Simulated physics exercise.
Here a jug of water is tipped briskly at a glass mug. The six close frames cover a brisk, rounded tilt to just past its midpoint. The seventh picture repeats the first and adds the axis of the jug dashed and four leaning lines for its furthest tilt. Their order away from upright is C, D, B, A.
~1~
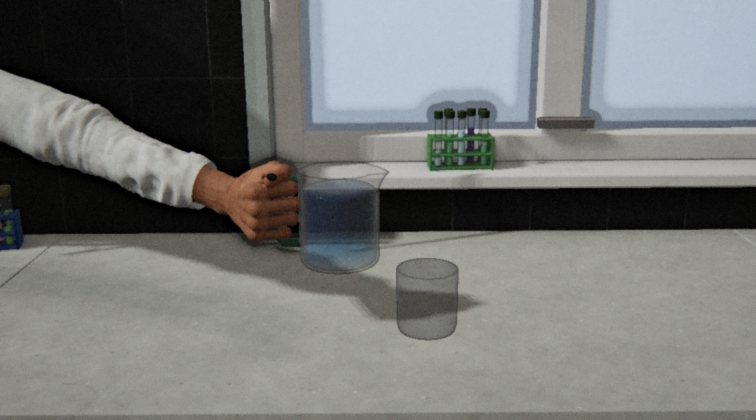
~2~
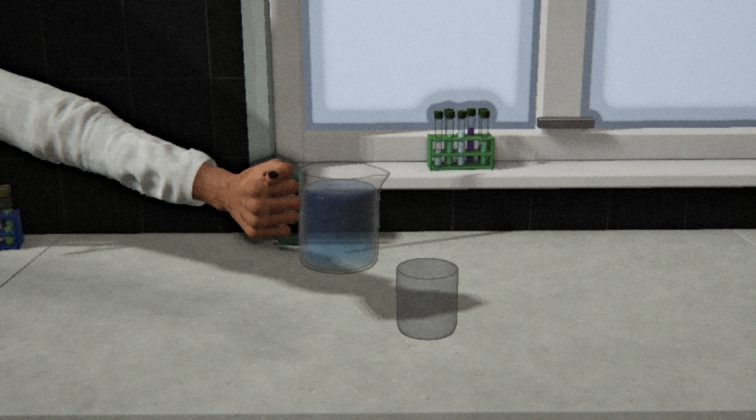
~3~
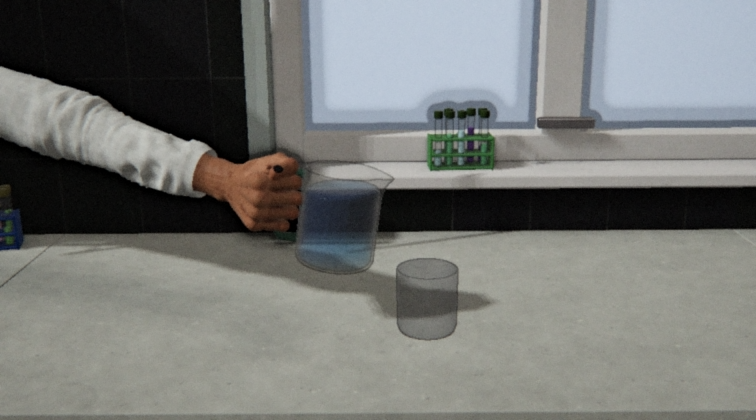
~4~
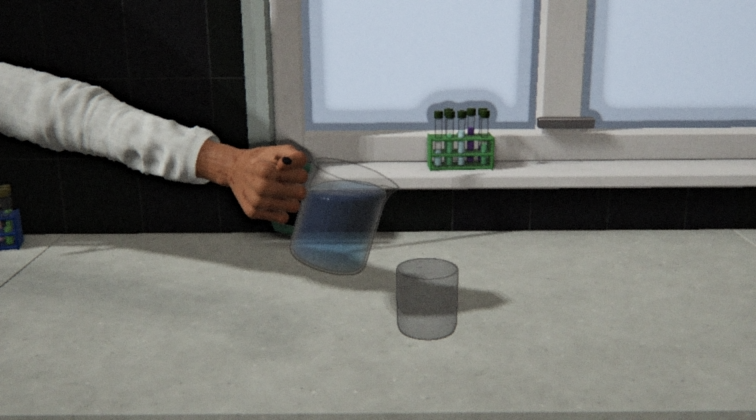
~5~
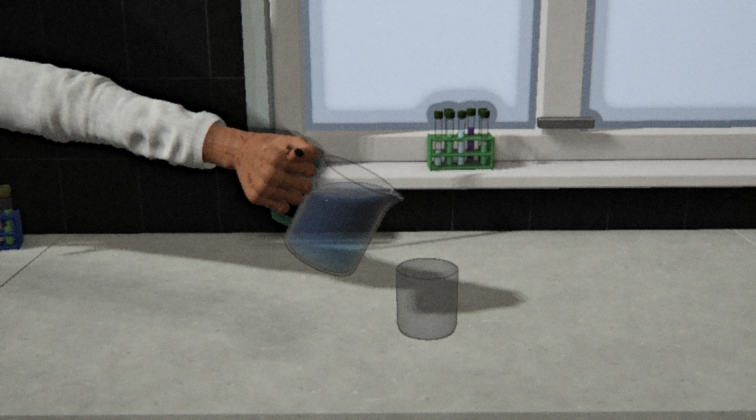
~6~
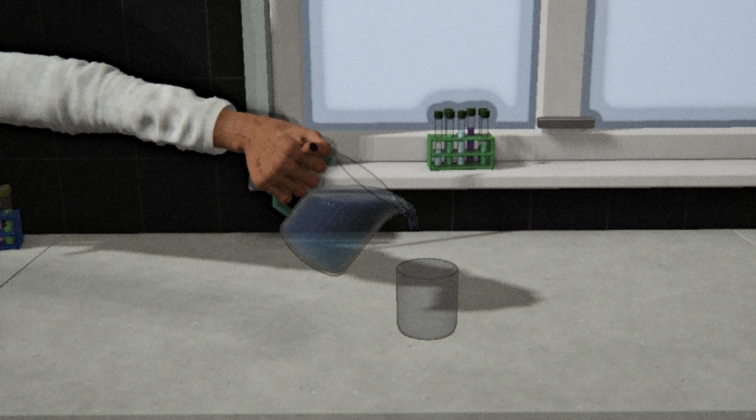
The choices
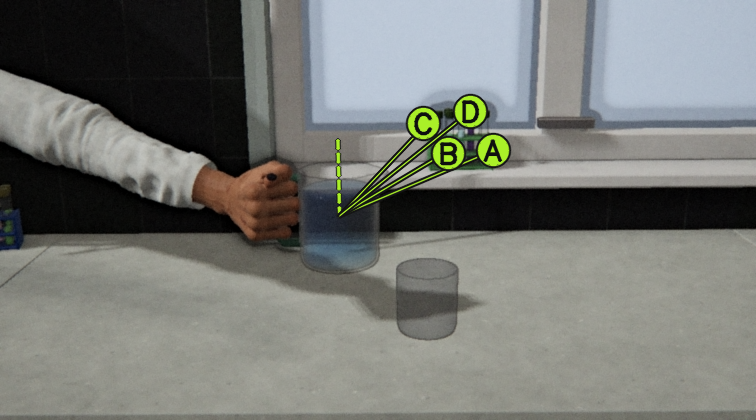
On a pale counter by a window, a white-sleeved arm held a clear jug of bluish water upright beside an empty glass, then tilted it steadily rightward until water began slipping over the lip.
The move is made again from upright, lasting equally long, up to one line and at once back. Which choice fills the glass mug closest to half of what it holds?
The answer is line D.
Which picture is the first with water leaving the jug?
Picture 6.
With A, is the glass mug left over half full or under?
Over.
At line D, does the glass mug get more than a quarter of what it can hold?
Yes, it does.
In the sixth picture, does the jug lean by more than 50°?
No, it does not.
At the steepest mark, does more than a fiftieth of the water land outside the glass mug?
Yes.
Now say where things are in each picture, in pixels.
Upright, lip at (387, 172); rim of the glass mug round (427, 268); nothing has left yet.
Upright, lip at (389, 173); nothing has left yet.
Tipped about 8°, lip at (393, 178); nothing has left yet.
Tipped about 16°, lip at (398, 187); nothing has left yet.
Tipped about 27°, lip at (402, 198); nothing has left yet.
Tipped about 38°, lip at (404, 210); water is over the lip, down to (414, 225).
On the marked copy, A at (477, 157); B at (432, 160); C at (413, 137); D at (456, 122).
If A is chosen, the glass mug ends with about 81 % of what it can hold; 9 % of the water is spilt.
If B is chosen, the glass mug ends with about 71 % of what it can hold.
If C is chosen, the glass mug ends with about 29 % of what it can hold.
If D is chosen, the glass mug ends with about 47 % of what it can hold.
